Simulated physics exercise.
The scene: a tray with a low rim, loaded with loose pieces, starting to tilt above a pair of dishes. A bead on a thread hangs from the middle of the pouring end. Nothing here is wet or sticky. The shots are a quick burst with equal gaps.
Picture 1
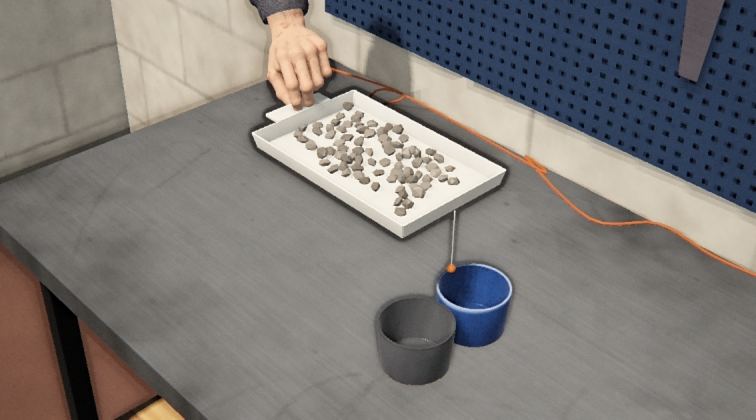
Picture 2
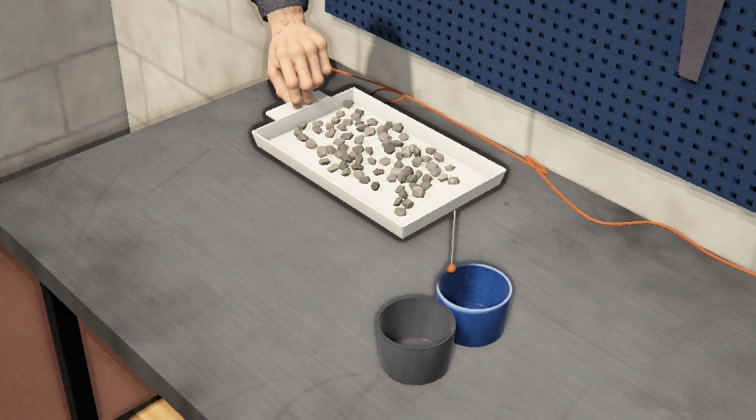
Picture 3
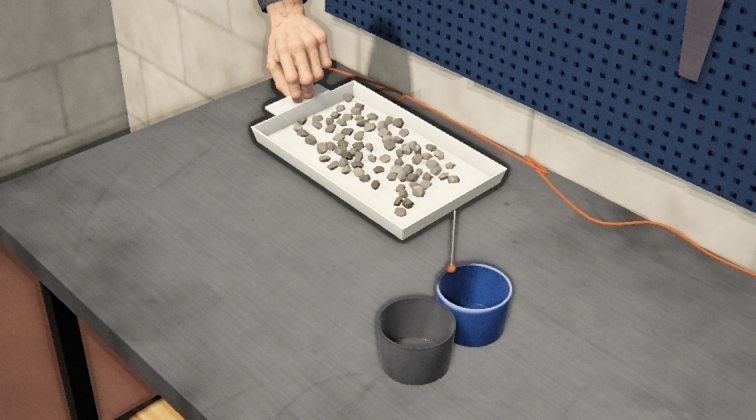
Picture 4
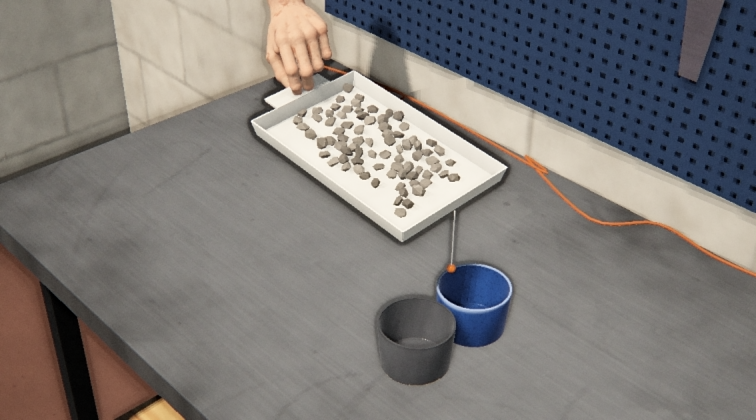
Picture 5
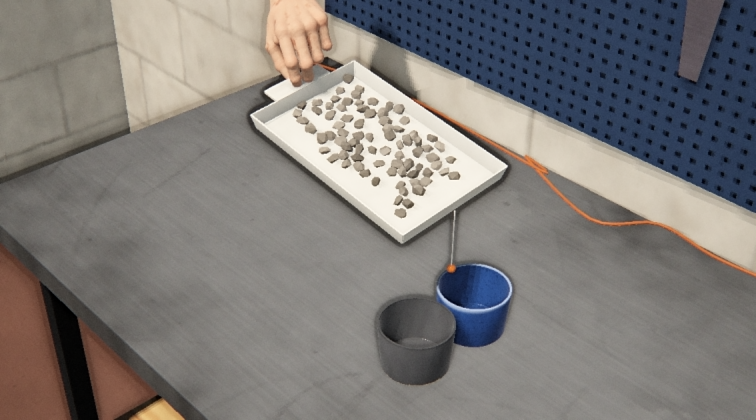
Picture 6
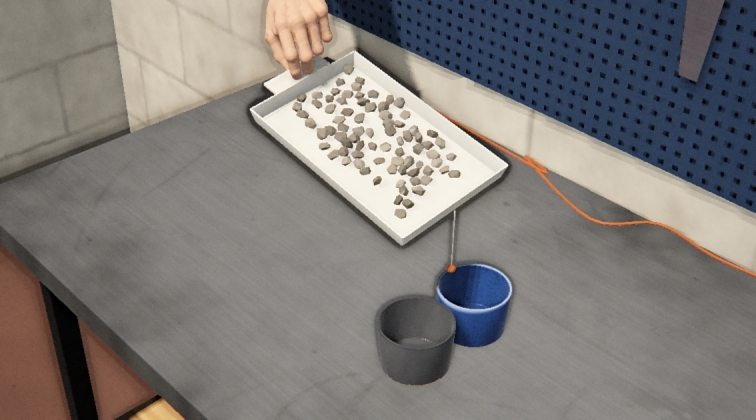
Hand slowly raising the handle end of a white tray of gravel on a grey workbench, beside grey and blue dishes.
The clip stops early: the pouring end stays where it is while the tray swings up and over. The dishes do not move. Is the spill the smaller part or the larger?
Caught overall: More than half.
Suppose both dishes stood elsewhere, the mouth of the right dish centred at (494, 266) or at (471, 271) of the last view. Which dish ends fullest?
In turn: The left dish; the left-hand dish.
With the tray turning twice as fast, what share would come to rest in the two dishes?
Some 80 per cent.
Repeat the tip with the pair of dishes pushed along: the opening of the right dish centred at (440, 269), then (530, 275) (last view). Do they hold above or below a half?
One: Most of it. Two: Under half.
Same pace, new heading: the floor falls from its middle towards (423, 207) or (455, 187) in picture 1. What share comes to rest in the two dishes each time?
In turn 80 and 20 in a hundred.
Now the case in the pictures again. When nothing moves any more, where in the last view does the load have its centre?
Roughly at (409, 349).
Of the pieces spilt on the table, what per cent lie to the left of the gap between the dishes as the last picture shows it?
Roughly 100 in a hundred.
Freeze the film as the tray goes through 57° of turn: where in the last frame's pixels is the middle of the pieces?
Near (400, 206).
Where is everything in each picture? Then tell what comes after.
Corners of the pouring end (403, 223) and (500, 170), level; middle of the load (370, 152), bits of gravel; left dish (443, 358); right dish (500, 320); bead on its thread (451, 268), in the first frame.
Corners of the pouring end (403, 223) and (501, 169), level; middle of the load (370, 151), in the second frame.
Corners of the pouring end (403, 225) and (501, 168), tipped barely, lowest at the left corner; middle of the load (370, 147), in the third frame.
Corners of the pouring end (403, 228) and (501, 167), tipped a little, lowest at the left corner; middle of the load (370, 142), in the fourth frame.
Corners of the pouring end (403, 231) and (502, 166), tipped a little, lowest at the left corner; middle of the load (370, 137), in the fifth frame.
Corners of the pouring end (403, 233) and (502, 165), tipped a little, lowest at the left corner; middle of the load (370, 133); left dish (443, 358); right dish (500, 320), in the sixth frame.
Just after the last frame, tray tipped steeply; every one on the tray.
A moment on, tray tipped right over; roughly half on the tray; roughly a third in the left dish; just a few outside both; about a tenth in the air.
Further on, tray tipped past a quarter turn; roughly two thirds in the left dish; just a few in the right dish; roughly a quarter outside both; just a few in the air.
When it is over, tray tipped past a quarter turn; roughly two thirds in the left dish; just a few in the right dish; roughly a quarter outside both; just a few in the air.
